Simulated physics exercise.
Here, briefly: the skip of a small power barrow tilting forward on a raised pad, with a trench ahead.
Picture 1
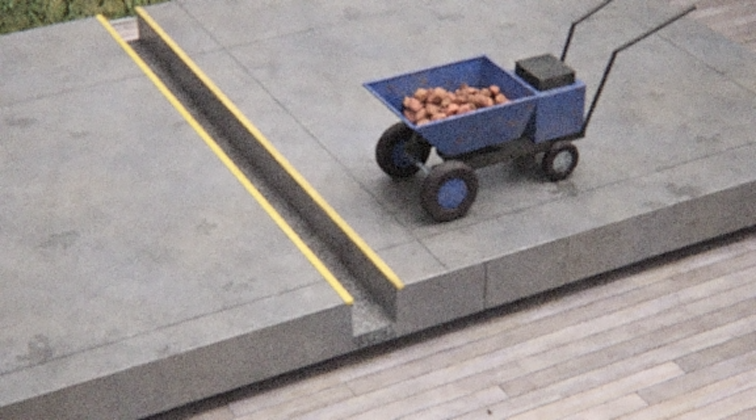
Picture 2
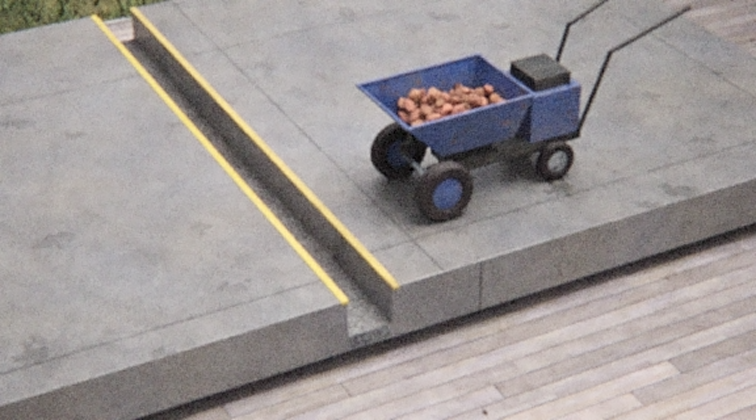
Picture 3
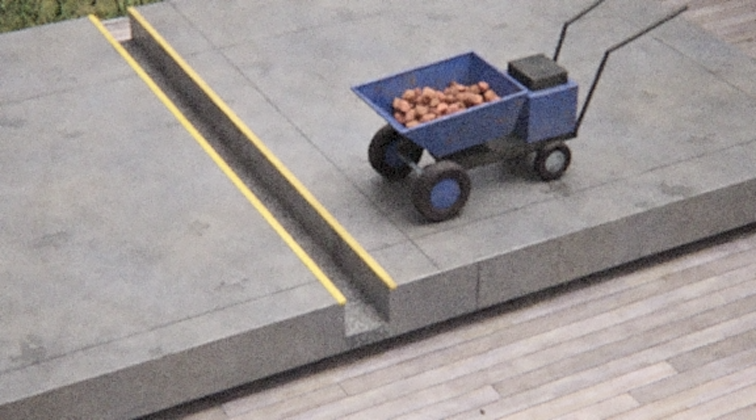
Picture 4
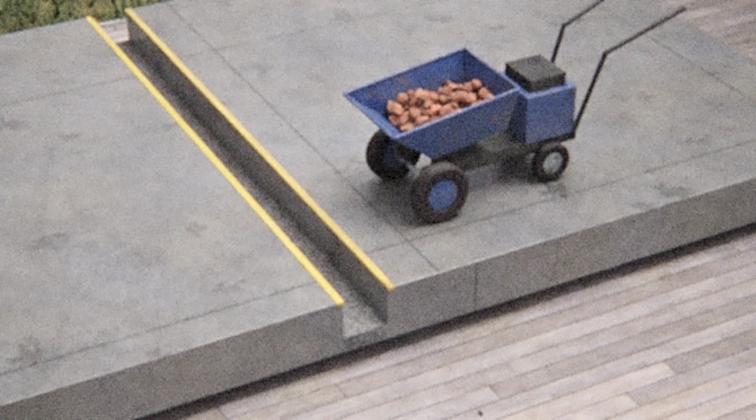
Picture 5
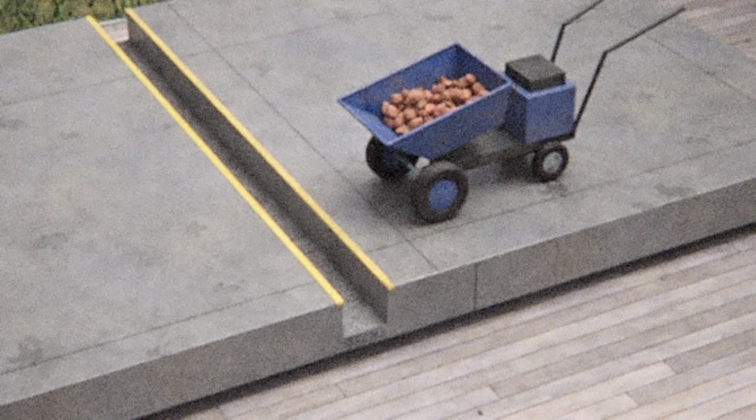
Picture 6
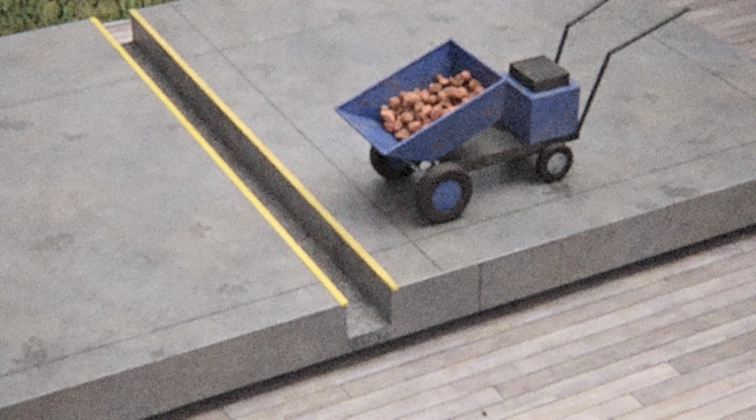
A blue barrow's skip of brown lumps tilts gradually forward on a grey pad.
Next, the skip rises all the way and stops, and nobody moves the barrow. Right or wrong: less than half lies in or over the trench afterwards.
Wrong.
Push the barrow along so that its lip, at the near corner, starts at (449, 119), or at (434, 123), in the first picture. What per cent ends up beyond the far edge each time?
First position: Some 0 percent; second position: Some 0 percent.
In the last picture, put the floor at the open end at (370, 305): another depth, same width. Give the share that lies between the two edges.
60 %, roughly.
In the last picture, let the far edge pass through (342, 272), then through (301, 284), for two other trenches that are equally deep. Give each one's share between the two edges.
I'd put it near 70 in a hundred, then near 100 in a hundred.
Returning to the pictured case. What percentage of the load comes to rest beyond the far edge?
That share comes out near 0 in a hundred.
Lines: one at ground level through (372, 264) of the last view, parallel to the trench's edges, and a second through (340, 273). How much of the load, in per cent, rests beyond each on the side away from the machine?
Roughly 100 per cent, then roughly 30 per cent.
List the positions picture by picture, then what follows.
In the first picture, lip of the skip (414, 128), level; top of the load (460, 102), lumps of rubble; first edge of the trench (378, 261); far edge (328, 276), the trench under half as wide as the skip, and about as deep as wide.
In the second picture, lip of the skip (408, 130), level; top of the load (454, 101).
In the third picture, lip of the skip (402, 132), tipped barely; top of the load (456, 103).
In the fourth picture, lip of the skip (394, 139), tipped a little; top of the load (449, 103).
In the fifth picture, lip of the skip (387, 145), tipped a little; top of the load (457, 94).
In the sixth picture, lip of the skip (384, 154), tipped clearly; top of the load (463, 94); first edge of the trench (373, 263); far edge (322, 278).
Just after the last frame, skip tipped steeply; every one in the skip.
A moment on, skip tipped right over; the larger part in the skip; just a few short of the trench; about a tenth in or heaped over the trench.
Further on, skip tipped right over; about a tenth in the skip; just a few short of the trench; the larger part in or heaped over the trench.
When it is over, skip tipped right over; just a few in the skip; just a few short of the trench; almost all in or heaped over the trench; not one beyond it.
